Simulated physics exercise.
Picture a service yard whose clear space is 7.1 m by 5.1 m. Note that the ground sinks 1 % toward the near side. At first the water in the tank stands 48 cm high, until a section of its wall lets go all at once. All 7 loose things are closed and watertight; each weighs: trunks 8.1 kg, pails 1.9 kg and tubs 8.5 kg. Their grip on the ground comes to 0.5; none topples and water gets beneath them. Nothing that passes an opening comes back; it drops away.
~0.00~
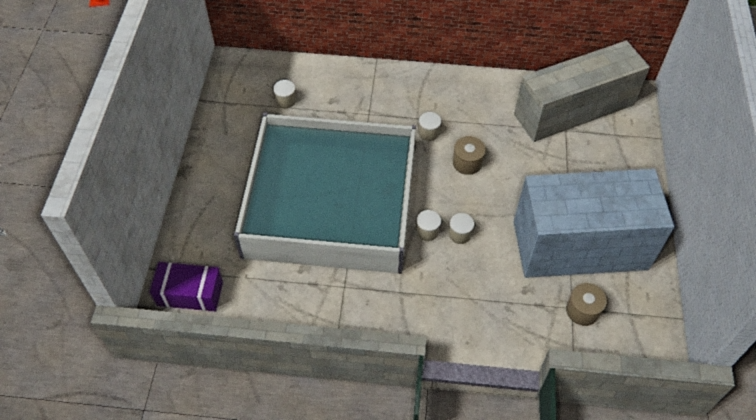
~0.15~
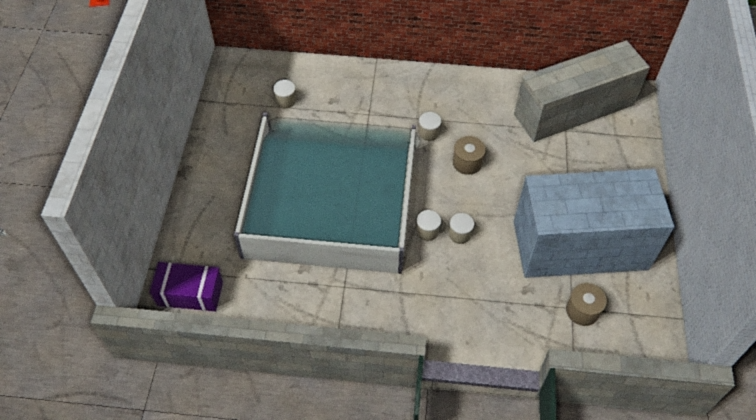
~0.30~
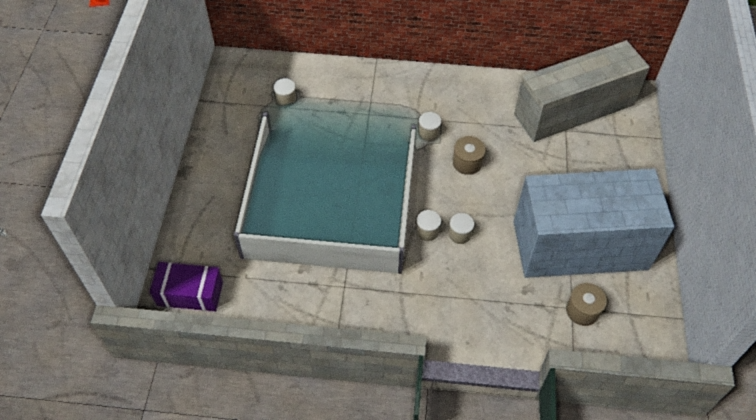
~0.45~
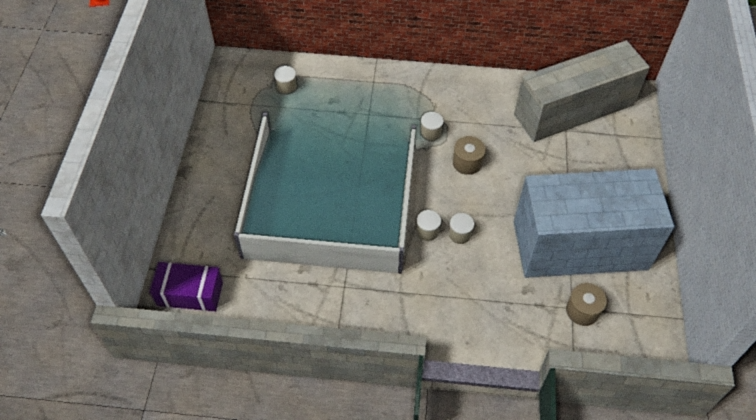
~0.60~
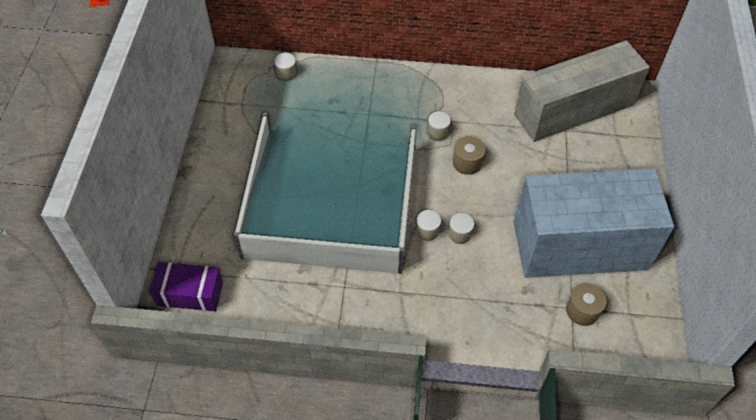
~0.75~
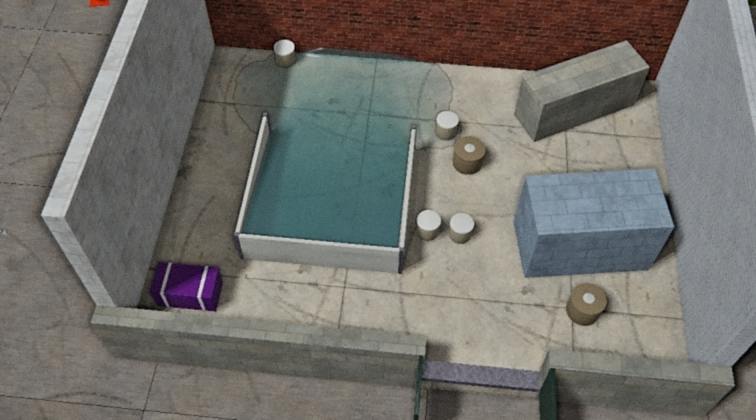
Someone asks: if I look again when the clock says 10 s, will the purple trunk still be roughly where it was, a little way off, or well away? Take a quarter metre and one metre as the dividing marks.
It will be well away.
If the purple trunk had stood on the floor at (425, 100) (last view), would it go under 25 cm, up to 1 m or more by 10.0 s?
In the end it is hauled off.
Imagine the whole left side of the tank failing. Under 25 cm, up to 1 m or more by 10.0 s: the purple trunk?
Had it gone that way, the purple trunk would be borne far.
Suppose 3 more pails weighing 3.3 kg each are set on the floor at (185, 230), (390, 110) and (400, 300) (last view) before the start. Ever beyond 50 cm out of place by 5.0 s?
First beyond, then beyond, then within.
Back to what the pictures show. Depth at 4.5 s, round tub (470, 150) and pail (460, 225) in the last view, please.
Around 3 cm and 1 cm.
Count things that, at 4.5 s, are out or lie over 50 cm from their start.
Tally: 2.
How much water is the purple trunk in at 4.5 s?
Close to 13 centimetres.
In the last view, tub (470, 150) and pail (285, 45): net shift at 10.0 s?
Lab note - net shifts in order: 300 cm; 600 cm.
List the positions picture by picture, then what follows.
The first frame shows the purple trunk at (185, 279) rests on the ground; water covers 4.2 m2; 0 of 7 have shifted.
The second frame shows the purple trunk at (185, 279) rests on the ground; water covers 5.2 m2; 0 of 7 have shifted.
The third frame shows the purple trunk at (185, 279), on the bottom; 6.1 m2 under water; 0 of 7 have shifted.
The fourth frame shows the purple trunk at (185, 279) rests on the ground; 7.3 m2 under water; 1 of 7 have shifted.
The fifth frame shows the purple trunk at (185, 279), on the bottom; 8.7 m2 under water; 2 of 7 have shifted.
The sixth frame shows the purple trunk at (185, 279), on the bottom; 9.6 m2 under water; 2 of 7 have shifted.
After 2.0 s the purple trunk is near (185, 279), 0.0 m from its start, aground; 0 of 7 are out; 1 afloat.
After 4.5 s the purple trunk is near (176, 302), 0.4 m from its start, afloat; 0 of 7 are out; 3 afloat.
After 7.0 s the purple trunk is near (312, 295), 1.7 m from its start, afloat; 0 of 7 are out; 6 afloat.
After 10.0 s the purple trunk is near (528, 340), 4.4 m from its start, afloat; 2 of 7 are out; 4 afloat.
